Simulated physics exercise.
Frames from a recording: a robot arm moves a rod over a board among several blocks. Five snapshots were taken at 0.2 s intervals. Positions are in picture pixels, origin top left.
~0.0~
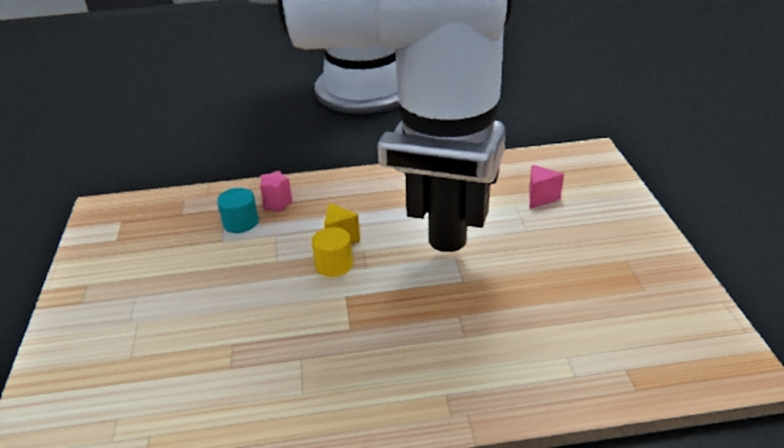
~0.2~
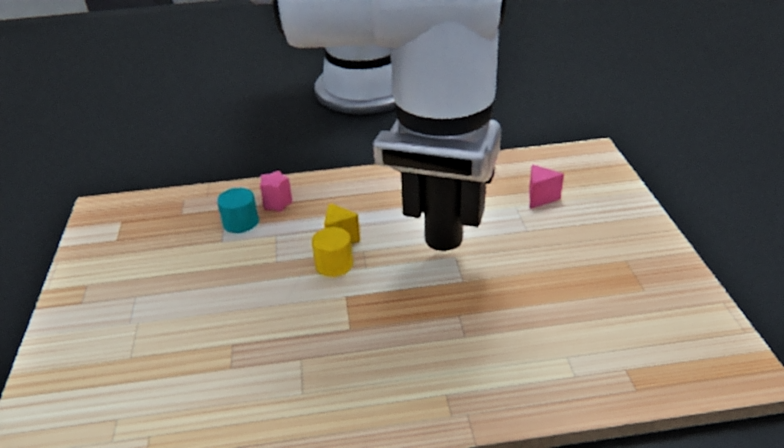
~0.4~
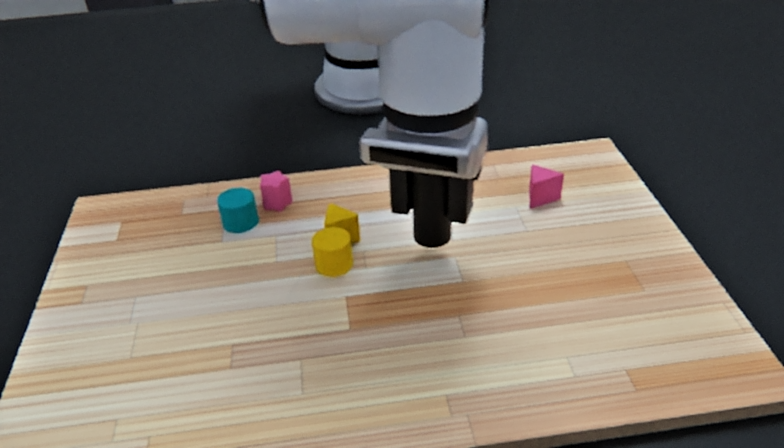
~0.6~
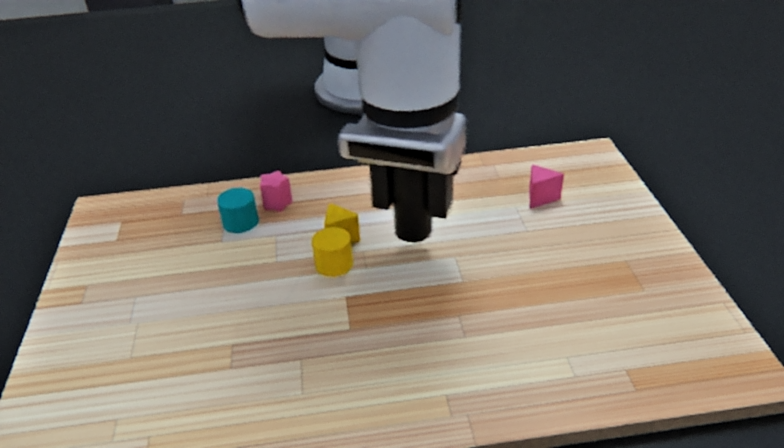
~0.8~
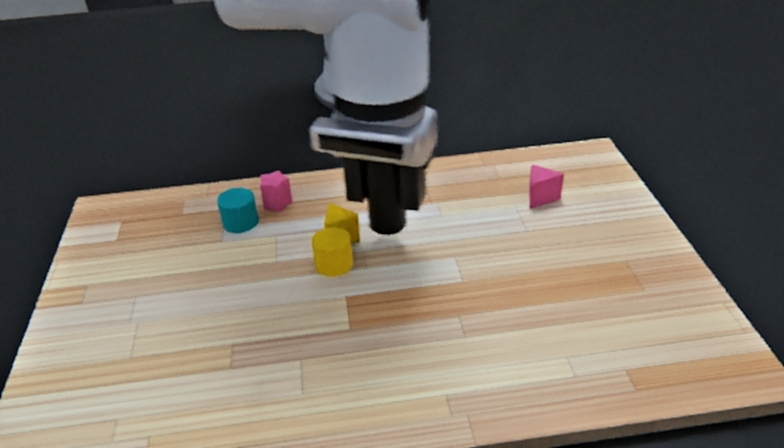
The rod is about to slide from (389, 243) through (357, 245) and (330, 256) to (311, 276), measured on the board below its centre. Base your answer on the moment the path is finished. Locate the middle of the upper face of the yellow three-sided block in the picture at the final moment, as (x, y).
It will likely be found at (303, 212).
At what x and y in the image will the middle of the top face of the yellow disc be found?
Its top middle will sit at (291, 275).
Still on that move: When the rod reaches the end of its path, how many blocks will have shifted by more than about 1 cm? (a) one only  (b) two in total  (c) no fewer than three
(b)
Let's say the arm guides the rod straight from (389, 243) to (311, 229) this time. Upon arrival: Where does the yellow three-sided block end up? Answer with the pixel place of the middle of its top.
Its top middle is near (278, 211).
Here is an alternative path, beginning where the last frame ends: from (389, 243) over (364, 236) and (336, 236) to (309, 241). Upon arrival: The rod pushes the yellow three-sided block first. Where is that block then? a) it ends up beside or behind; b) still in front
The one that fits is b, still in front.
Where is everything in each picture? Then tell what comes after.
Rod's lower end (448, 241); yellow disc (331, 238); yellow three-sided block (338, 214), in the first frame.
Rod (444, 240); blocks still, in the second frame.
Rod (432, 237); blocks still, in the third frame.
Rod (414, 231); blocks still, in the fourth frame.
Rod (388, 224); yellow disc (331, 238); yellow three-sided block (338, 214), in the fifth frame.
On the path given first. Halfway along, rod (339, 230); yellow disc (318, 245); yellow three-sided block (306, 212), turned 30° clockwise.
At the end, rod (308, 257); yellow disc (291, 275); yellow three-sided block (303, 212), turned 45° clockwise.
